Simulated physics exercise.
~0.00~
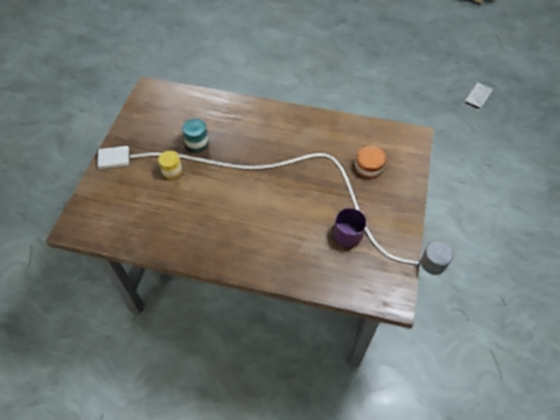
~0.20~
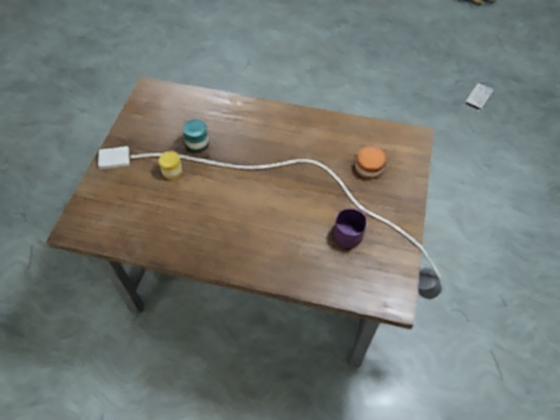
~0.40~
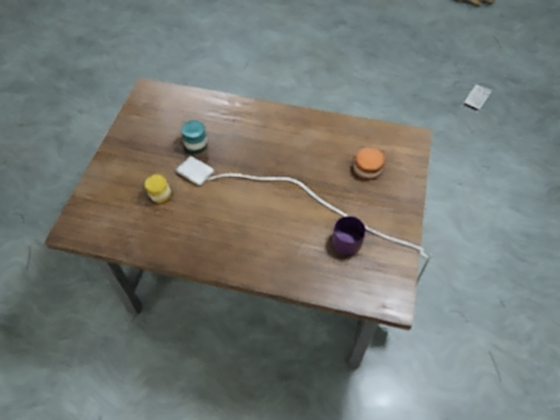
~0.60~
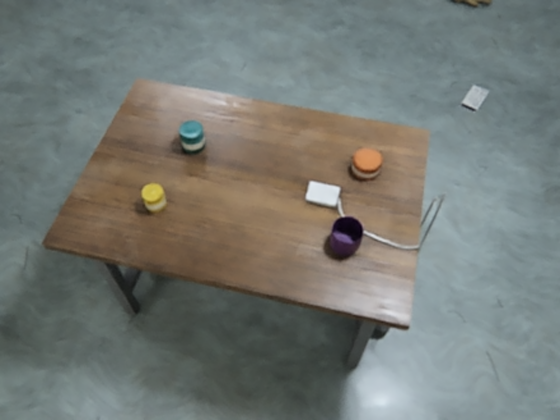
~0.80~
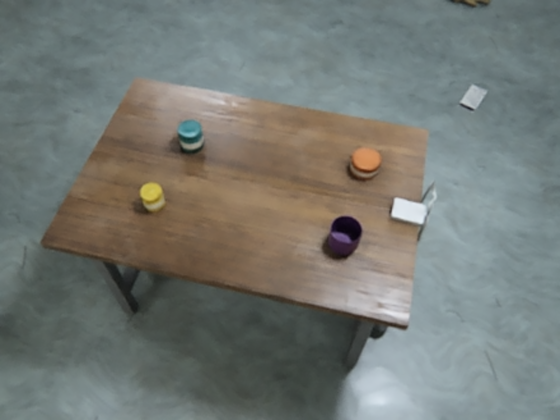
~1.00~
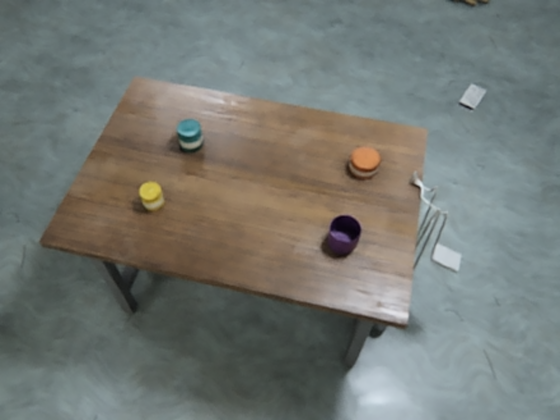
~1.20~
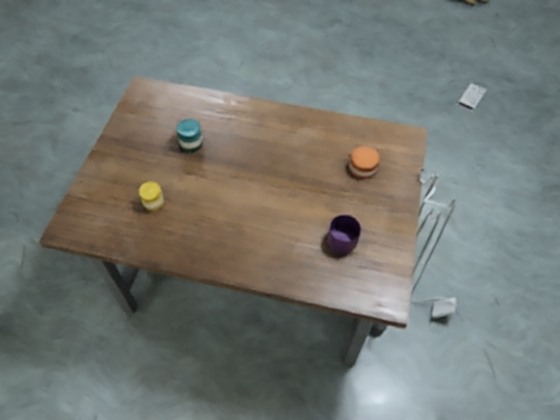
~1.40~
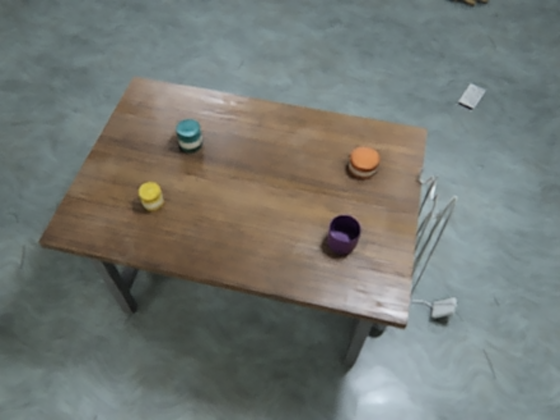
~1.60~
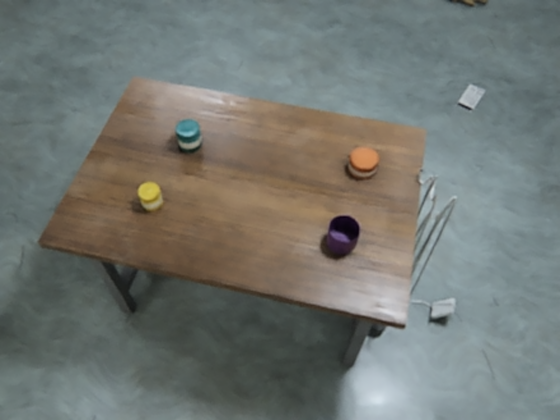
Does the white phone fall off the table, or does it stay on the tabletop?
The white phone falls off. It is drawn across the table by the cord and goes over the right edge.
In the video, a grey cylinder drops off the right side of a wooden table, pulling a cord and the white phone attached to it rightward past a yellow tin, which shifts slightly. The phone goes over the edge too, while the tins, canister and purple cup stay on top.
